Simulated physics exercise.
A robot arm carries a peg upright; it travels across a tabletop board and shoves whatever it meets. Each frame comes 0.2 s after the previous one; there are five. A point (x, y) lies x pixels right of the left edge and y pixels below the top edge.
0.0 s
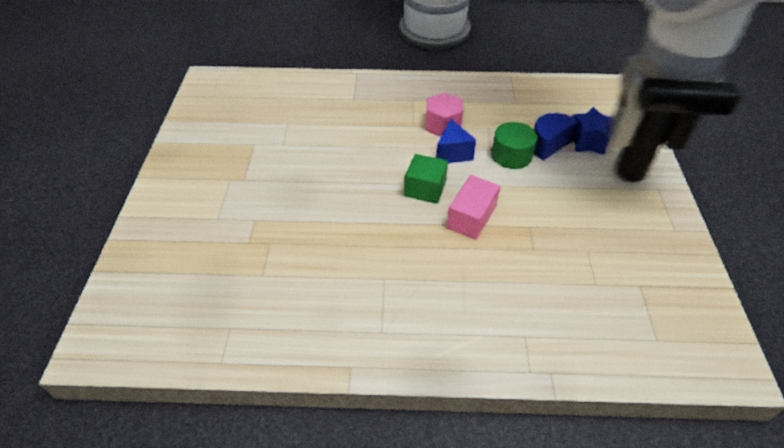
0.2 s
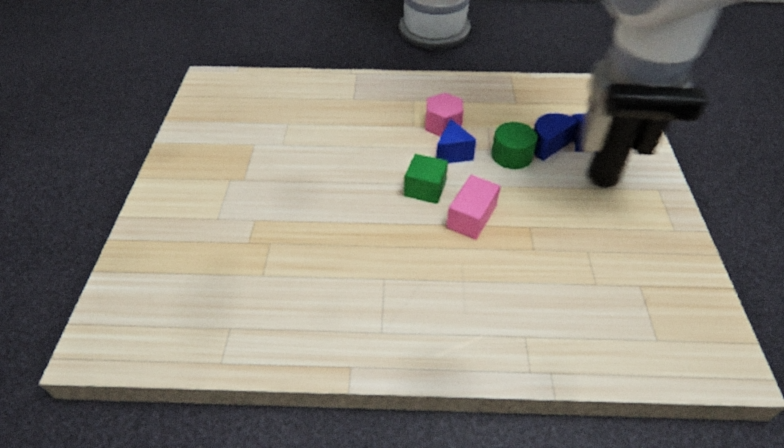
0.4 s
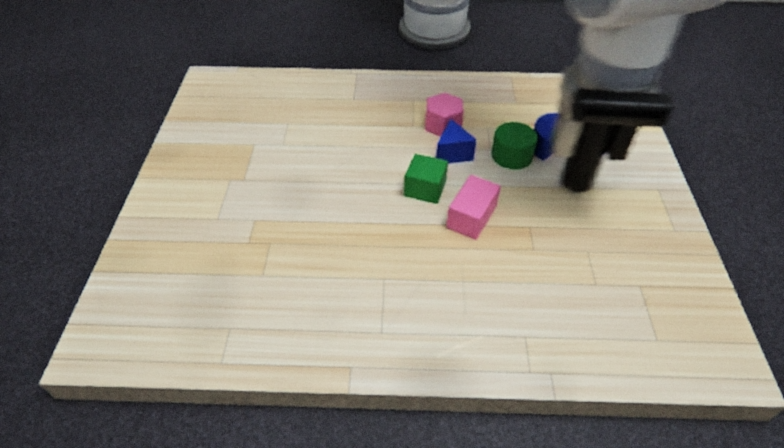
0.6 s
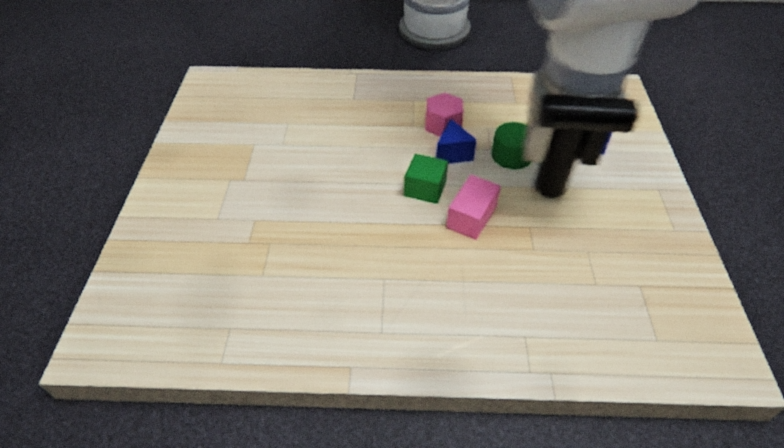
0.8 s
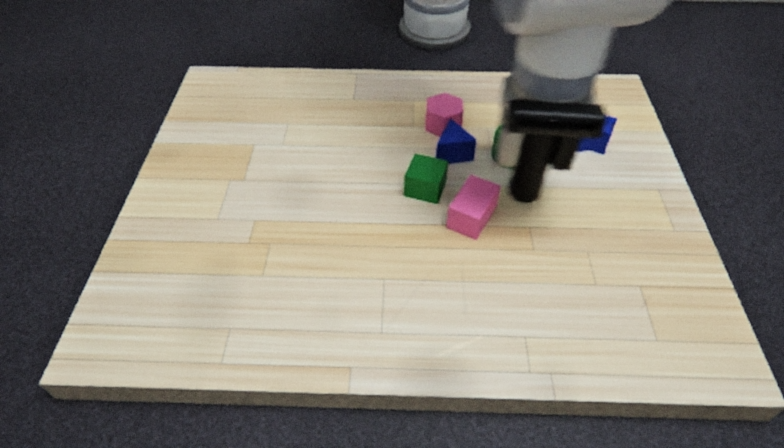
At the start, a robot arm with a dark peg hovers at the right of a wooden board, beside a cluster of pink, blue and green blocks. The arm moves steadily left and slightly toward the viewer, passing in front of the blue and green blocks, while the blocks stay still.
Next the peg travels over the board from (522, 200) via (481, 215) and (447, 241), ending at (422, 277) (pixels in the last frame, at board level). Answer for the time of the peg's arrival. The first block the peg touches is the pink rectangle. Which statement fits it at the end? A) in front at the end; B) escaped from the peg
Answer: B.
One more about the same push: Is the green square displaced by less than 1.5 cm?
Yes - that is the case.
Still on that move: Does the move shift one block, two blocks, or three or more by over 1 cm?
I'd put the number at one.
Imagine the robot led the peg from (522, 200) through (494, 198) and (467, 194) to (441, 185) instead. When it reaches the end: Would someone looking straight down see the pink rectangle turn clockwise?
No, it doesn't check out.
On the path given first. One third of the way, peg at (482, 209); pink rectangle at (443, 210).
Two thirds of the way, peg at (447, 235); pink rectangle at (400, 231).
At the end, peg at (422, 270); green square in place; pink rectangle at (375, 243), turned 65° clockwise.
